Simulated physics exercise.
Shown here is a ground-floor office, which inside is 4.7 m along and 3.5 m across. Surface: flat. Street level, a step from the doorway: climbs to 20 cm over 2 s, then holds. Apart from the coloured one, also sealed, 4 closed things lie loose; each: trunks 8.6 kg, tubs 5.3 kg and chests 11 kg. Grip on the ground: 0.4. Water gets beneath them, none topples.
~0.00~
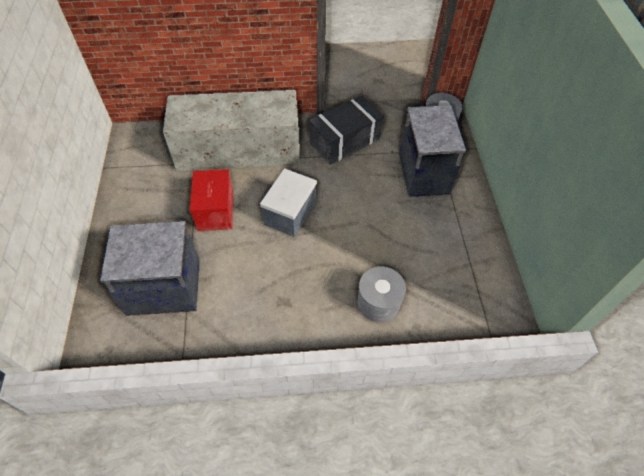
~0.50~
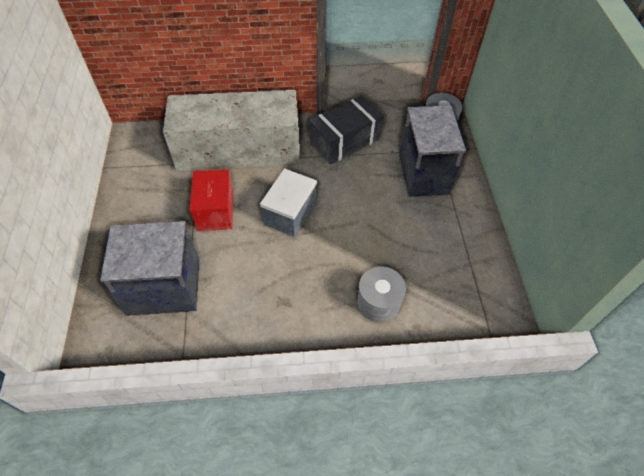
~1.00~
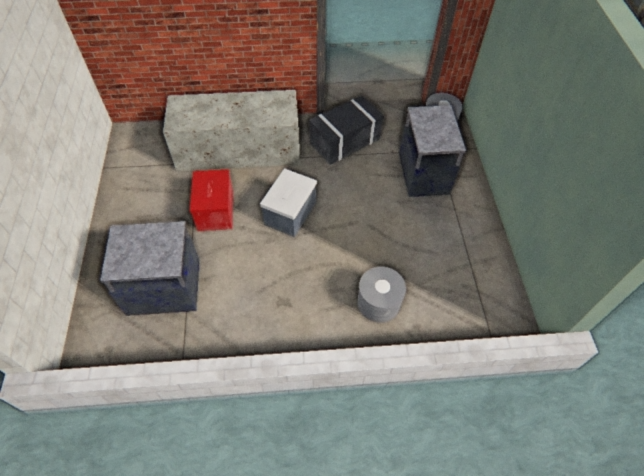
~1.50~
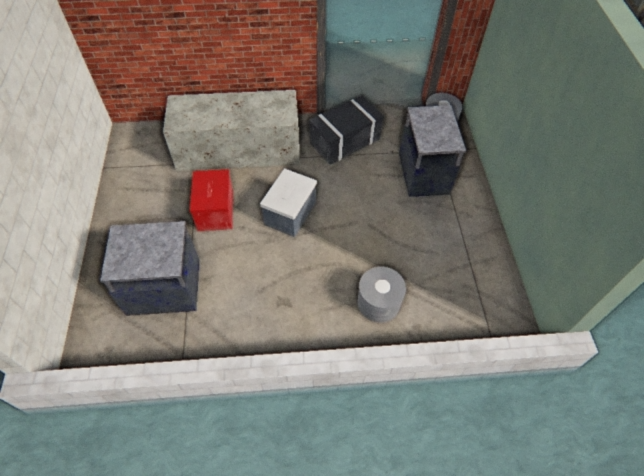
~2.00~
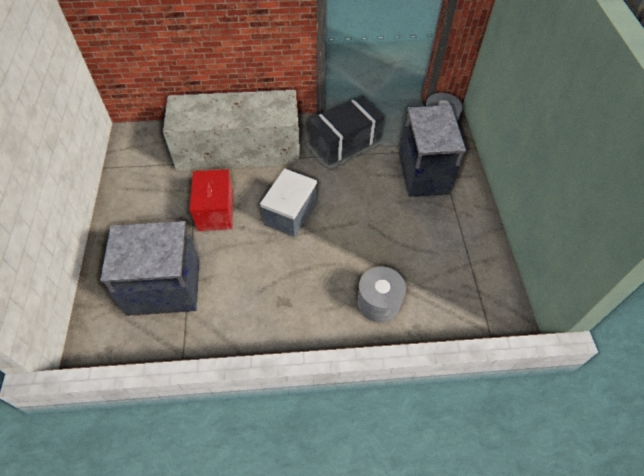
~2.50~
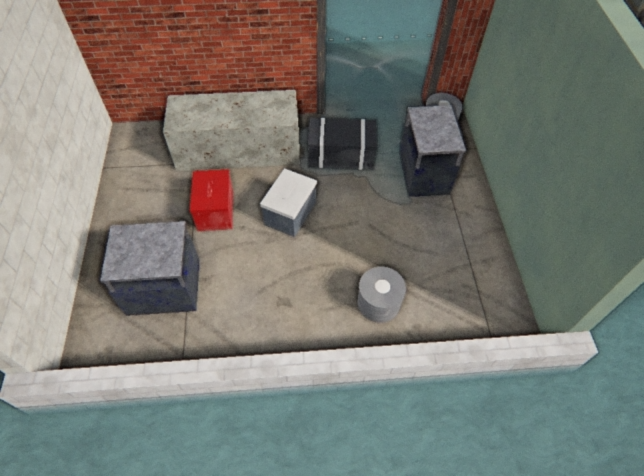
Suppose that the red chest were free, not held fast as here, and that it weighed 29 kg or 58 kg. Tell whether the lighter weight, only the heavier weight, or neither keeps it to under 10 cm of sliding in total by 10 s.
The low one.
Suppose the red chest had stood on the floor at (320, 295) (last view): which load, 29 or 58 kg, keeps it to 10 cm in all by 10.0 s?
Just the heavier works.
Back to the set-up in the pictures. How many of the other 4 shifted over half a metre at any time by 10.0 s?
I count 2 of them.
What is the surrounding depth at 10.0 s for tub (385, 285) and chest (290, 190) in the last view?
I'd put it at 9 cm and 13 cm respectively.
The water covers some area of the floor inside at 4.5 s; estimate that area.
I'd estimate close to 9.5 m2.
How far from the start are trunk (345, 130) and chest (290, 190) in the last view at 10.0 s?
The first is 350 cm from its start, the second 200 cm.
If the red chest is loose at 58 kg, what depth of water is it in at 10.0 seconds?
7 cm, roughly.
After 3.5 s the red chest would be 0 cm from its start with 29 kg and 0 cm from its start with 58 kg; 0 cm of water round it then.
After 4.5 s the red chest would be 0 cm from its start with 29 kg and 0 cm from its start with 58 kg; 3 cm of water round it then.
After 7.0 s the red chest would be 0 cm from its start with 29 kg and 0 cm from its start with 58 kg; 3 cm of water round it then.
After 10.0 s the red chest would be 0 cm from its start with 29 kg and 0 cm from its start with 58 kg; 7 cm of water round it then.
